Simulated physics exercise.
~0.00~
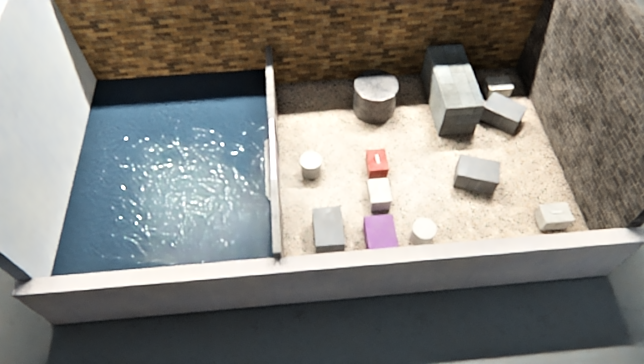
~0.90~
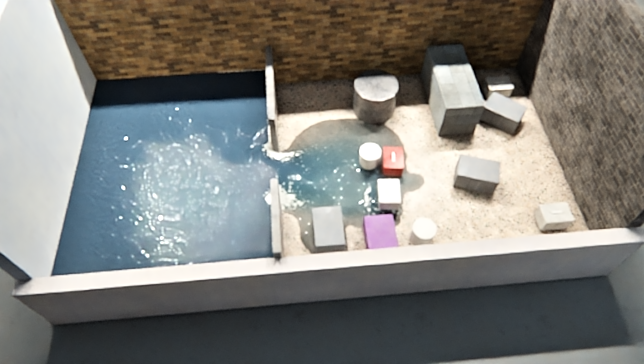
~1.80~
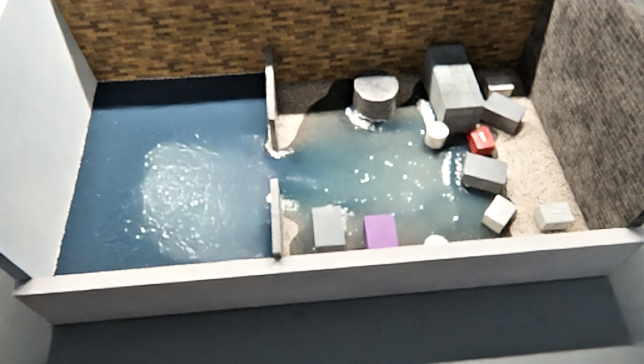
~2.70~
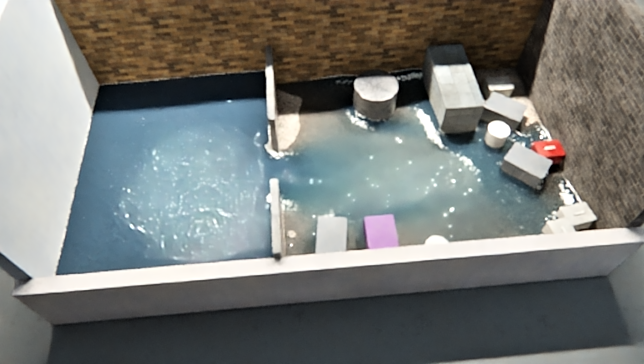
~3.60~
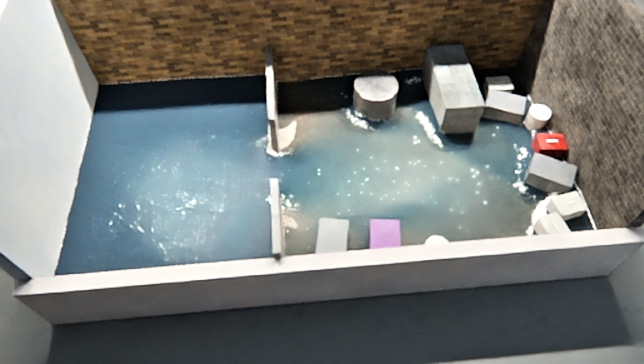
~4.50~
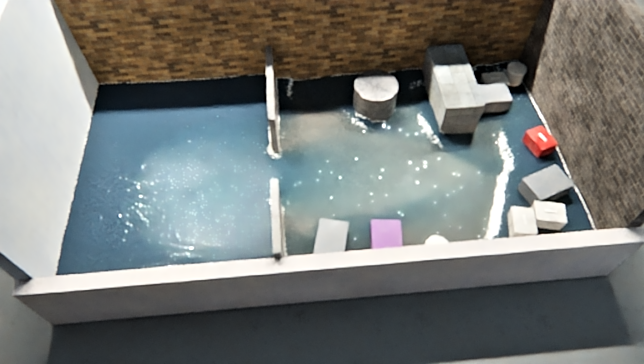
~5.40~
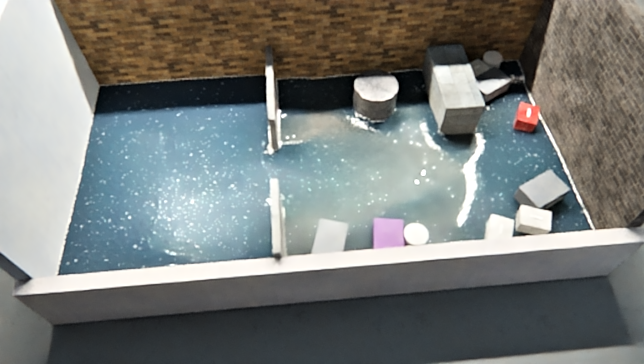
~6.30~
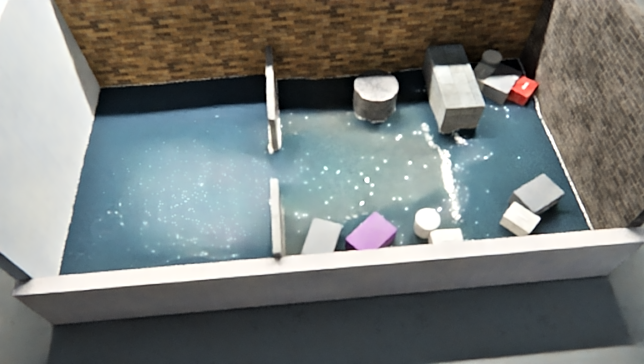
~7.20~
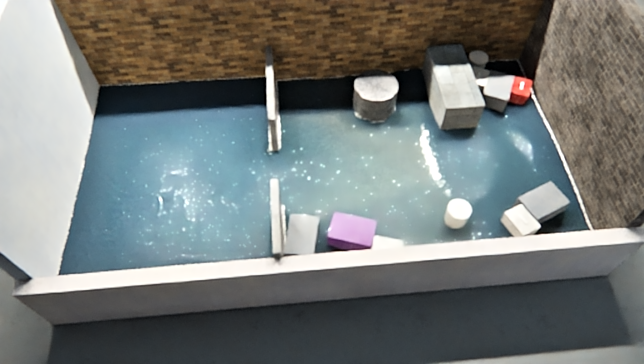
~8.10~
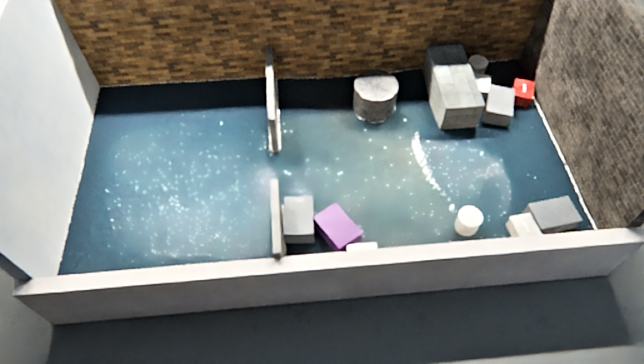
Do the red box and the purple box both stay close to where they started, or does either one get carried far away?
The red box is carried far away to the back right corner. The purple box is only nudged a short way along from where it began.
